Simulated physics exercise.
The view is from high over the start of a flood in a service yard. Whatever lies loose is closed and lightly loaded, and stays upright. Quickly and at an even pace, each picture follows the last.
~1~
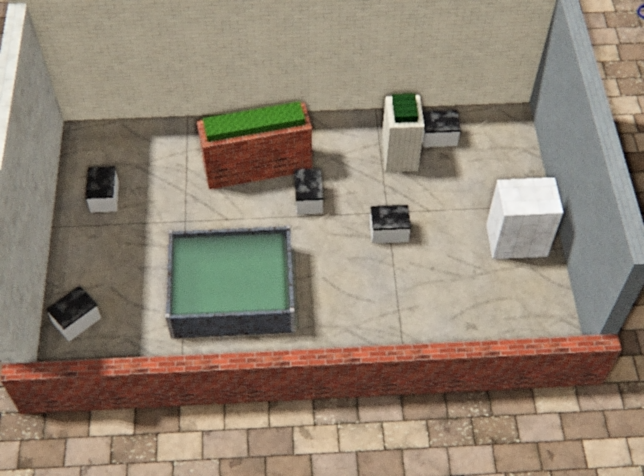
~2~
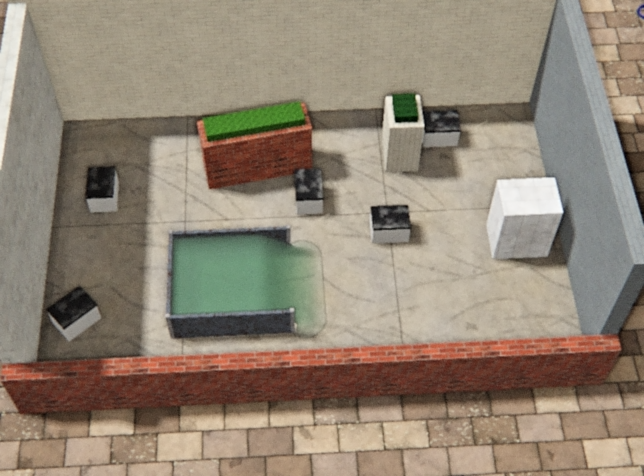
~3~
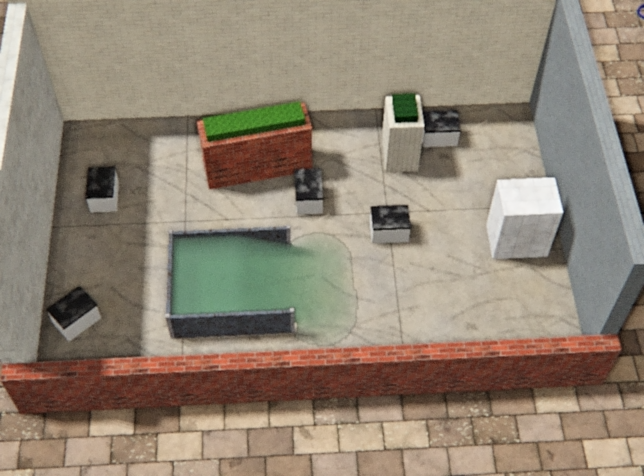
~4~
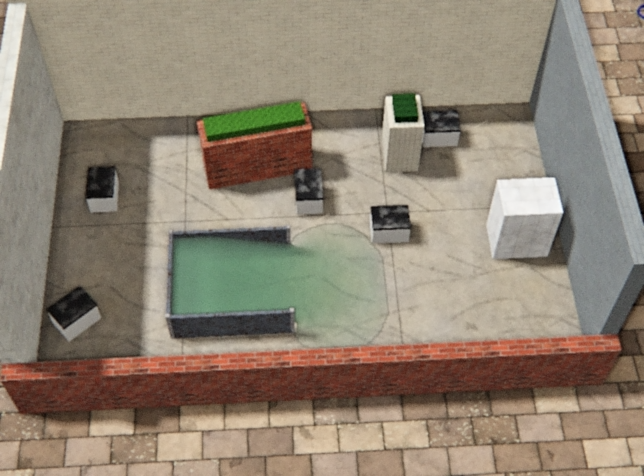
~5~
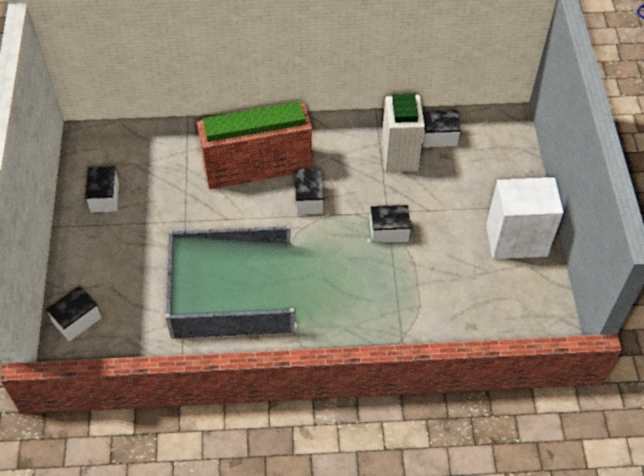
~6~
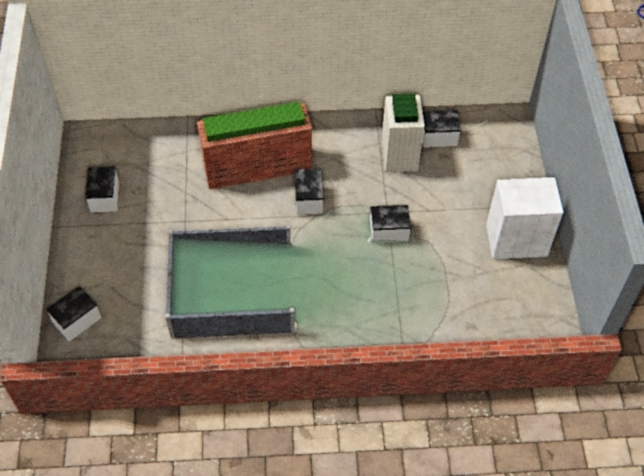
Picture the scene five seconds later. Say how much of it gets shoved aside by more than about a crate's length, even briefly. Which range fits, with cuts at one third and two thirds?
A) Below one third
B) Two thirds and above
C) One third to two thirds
Below one third (A).
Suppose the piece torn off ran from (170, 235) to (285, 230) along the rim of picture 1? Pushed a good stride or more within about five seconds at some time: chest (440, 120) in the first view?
As for this one, it came up short.
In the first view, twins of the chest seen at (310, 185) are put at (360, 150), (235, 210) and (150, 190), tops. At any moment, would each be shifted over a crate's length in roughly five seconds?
One by one: Hardly budges; hardly budges; hardly budges.
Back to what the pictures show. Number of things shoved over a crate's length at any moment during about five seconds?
Result - 1.
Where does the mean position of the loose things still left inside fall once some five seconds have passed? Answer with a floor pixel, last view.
(292, 191).
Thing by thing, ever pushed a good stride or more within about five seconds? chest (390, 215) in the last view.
That one goes the full distance.
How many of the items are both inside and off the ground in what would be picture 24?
The answer would be 1.
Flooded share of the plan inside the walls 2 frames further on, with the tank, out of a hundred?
Roughly 25 %.
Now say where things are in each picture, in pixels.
In the first picture, a chest at (71, 306), on the bottom; a chest at (391, 216) rests on the ground; 0 of 5 have shifted.
In the second picture, a chest at (71, 306) rests on the ground; a chest at (391, 216), on the bottom; 0 of 5 have shifted.
In the third picture, a chest at (71, 306) rests on the ground; a chest at (391, 216), on the bottom; 0 of 5 have shifted.
In the fourth picture, a chest at (71, 306) rests on the ground; a chest at (391, 216) rests on the ground; 0 of 5 have shifted.
In the fifth picture, a chest at (71, 306) rests on the ground; a chest at (391, 216), on the bottom; 0 of 5 have shifted.
In the sixth picture, a chest at (71, 306) rests on the ground; a chest at (391, 216) rests on the ground; 0 of 5 have shifted.
A moment on, 0 of 5 are well off their spots; 0 afloat.
Next, 1 of 5 are well off their spots; 0 afloat.
Later, 1 of 5 are well off their spots; 1 afloat.
In the end, 1 of 5 are well off their spots, and 1 have been at some point; 1 afloat.
